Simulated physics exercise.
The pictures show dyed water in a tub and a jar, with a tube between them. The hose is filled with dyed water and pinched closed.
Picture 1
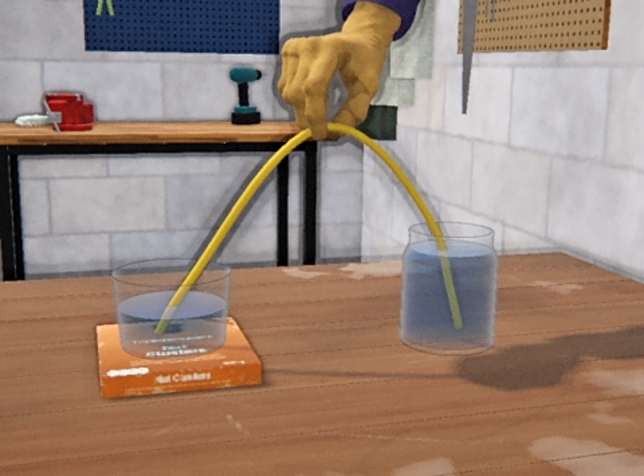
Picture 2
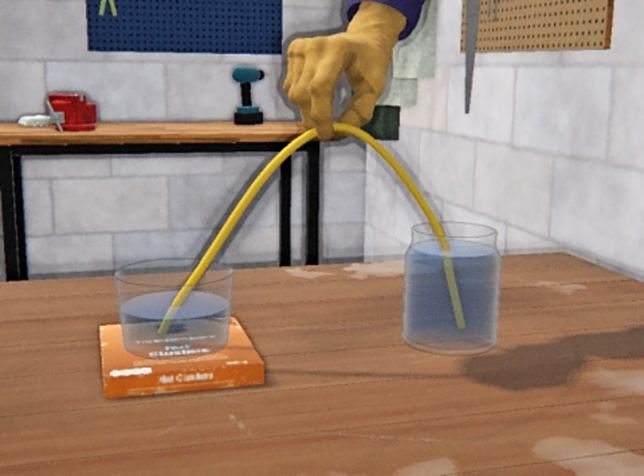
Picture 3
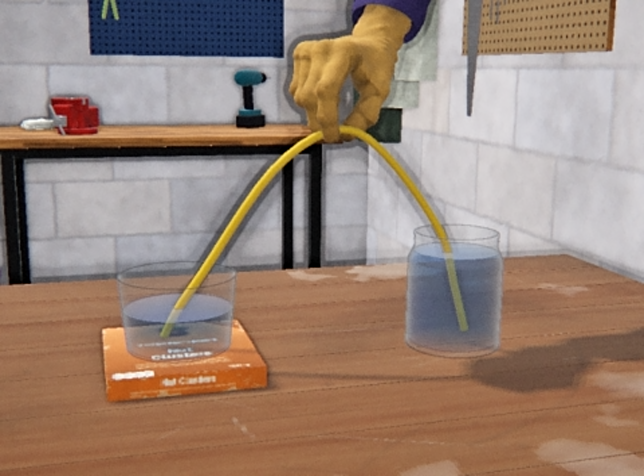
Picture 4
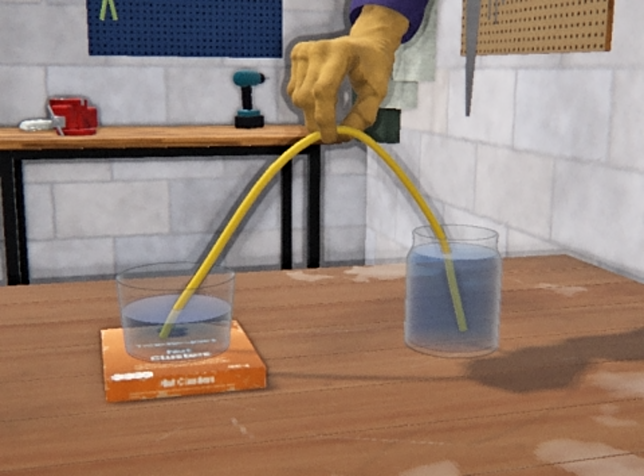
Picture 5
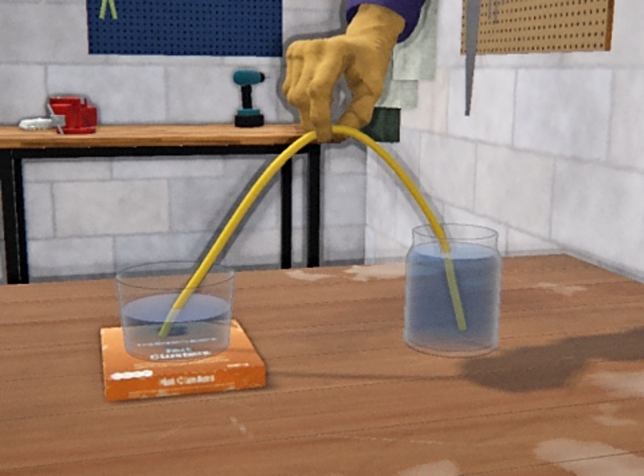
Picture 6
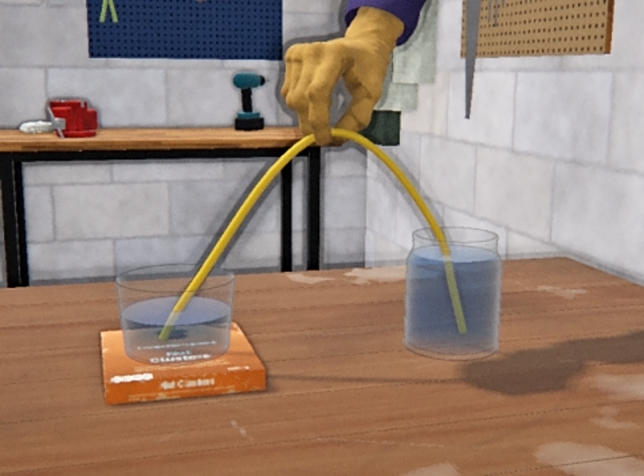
In a workshop with pale block walls, a wooden tabletop is seen from slightly above. A yellow-gloved hand with a purple cuff pinches the top of an arched yellow tube linking a half-full clear tub of blue water on an orange packet at left and a fuller jar at right. The hand, tube and water stay nearly still, while the view shifts very slightly.
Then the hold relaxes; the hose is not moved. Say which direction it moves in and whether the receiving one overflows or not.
Prediction - it flows - leftward, one that fills - no overflow.
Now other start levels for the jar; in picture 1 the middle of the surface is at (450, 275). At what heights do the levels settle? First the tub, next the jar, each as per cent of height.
Respectively 60 and 50 per cent.
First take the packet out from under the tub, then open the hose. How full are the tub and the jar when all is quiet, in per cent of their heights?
Levels in order: Near 90 %, 50 %.
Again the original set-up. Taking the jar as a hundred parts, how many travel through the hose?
Near 25 %, give or take.
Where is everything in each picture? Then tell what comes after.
The first picture shows still shut; tub (173, 305) about half full, up on the packet; jar (449, 283) about three quarters full, on the top itself.
In the second picture, the hose is pinched; tub about half full, surface at (176, 305); jar about three quarters full, surface at (453, 248).
The third picture shows nothing flows; tub (178, 309) about half full; jar (454, 285) about three quarters full.
The fourth picture shows fingers on the hose; tub about half full, surface at (177, 308); jar about three quarters full, surface at (454, 251).
The fifth picture shows still shut; tub (177, 308) about half full, up on the packet; jar (453, 285) about three quarters full, on the top itself.
In the sixth picture, the hose is pinched; tub about half full, surface at (177, 310); jar about three quarters full, surface at (454, 253).
Shortly, the tub is about two thirds full; the jar is about three quarters full.
Then, the tub is about three quarters full; the jar is about two thirds full.
At the finish, the tub is about three quarters full; the jar is about two thirds full; the two surfaces are level.
